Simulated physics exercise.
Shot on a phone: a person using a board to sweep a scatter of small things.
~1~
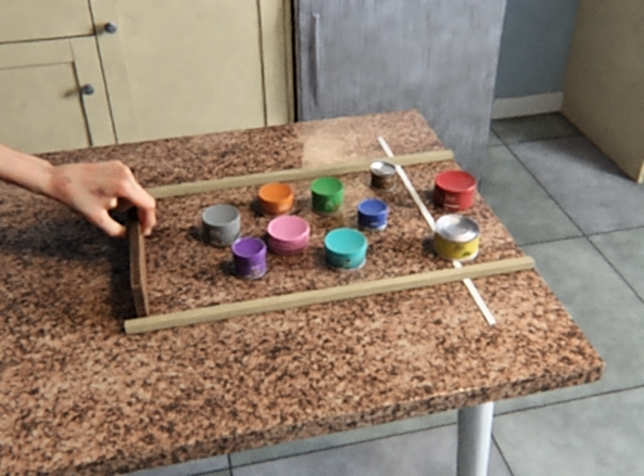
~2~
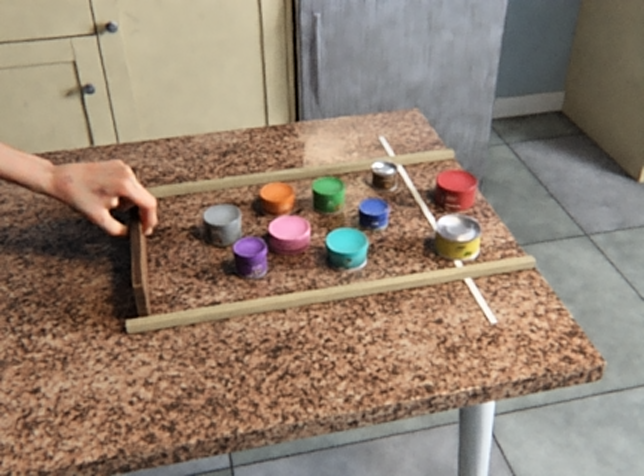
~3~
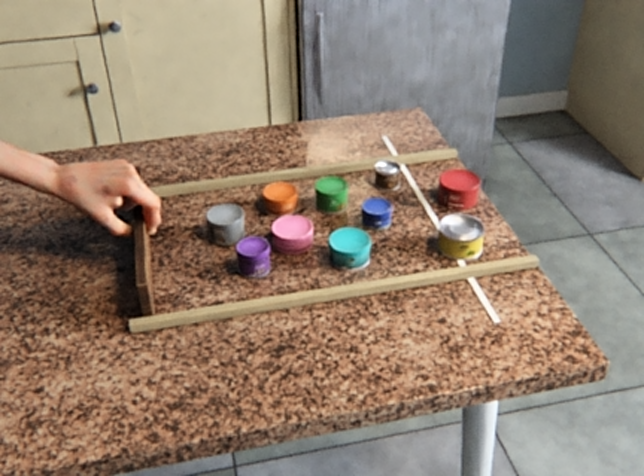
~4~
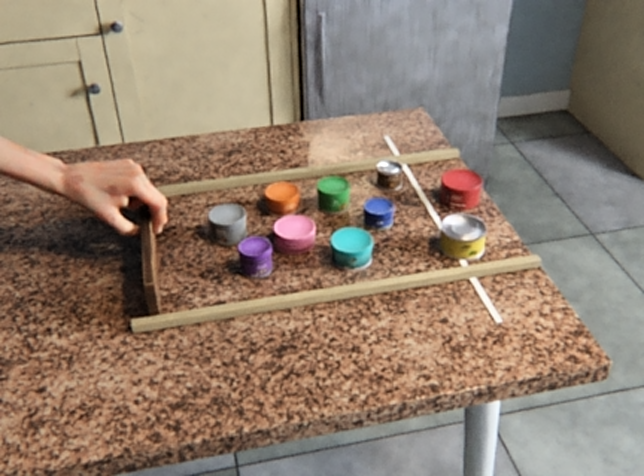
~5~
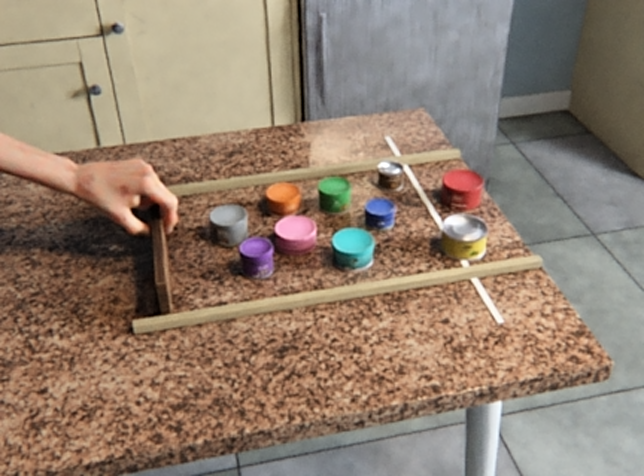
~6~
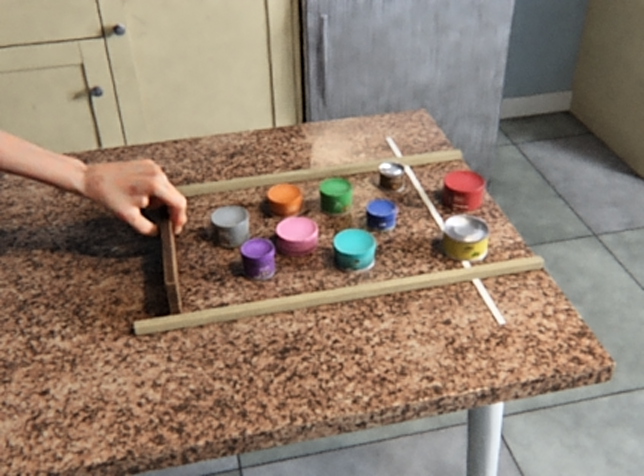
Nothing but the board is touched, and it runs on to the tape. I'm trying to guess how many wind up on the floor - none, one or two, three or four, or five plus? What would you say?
The sweep knocks one or a pair off.
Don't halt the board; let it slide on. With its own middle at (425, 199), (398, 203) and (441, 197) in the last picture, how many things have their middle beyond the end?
Respectively, 1, 0 and 2.
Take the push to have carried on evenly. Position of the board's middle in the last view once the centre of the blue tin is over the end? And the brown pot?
Approx. (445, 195) for the first, approx. (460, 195) for the second.
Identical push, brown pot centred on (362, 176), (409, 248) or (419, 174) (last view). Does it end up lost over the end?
Try one it is not knocked off; try two it is not knocked off; try three it is not knocked off.
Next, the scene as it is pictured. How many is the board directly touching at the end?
Count recorded: 3.
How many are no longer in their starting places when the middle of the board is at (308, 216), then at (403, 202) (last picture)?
The count reaches 6 first and 10 second.
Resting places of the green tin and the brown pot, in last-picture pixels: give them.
First at (465, 177); second at (441, 160).
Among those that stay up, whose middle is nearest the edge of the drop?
Yellow pot.
Soon after, none off yet; red tub at rest near (463, 191); yellow pot at rest near (465, 239); brown pot at rest near (392, 177).
At rest, the number that fall off is one or two; fallen, red tub.
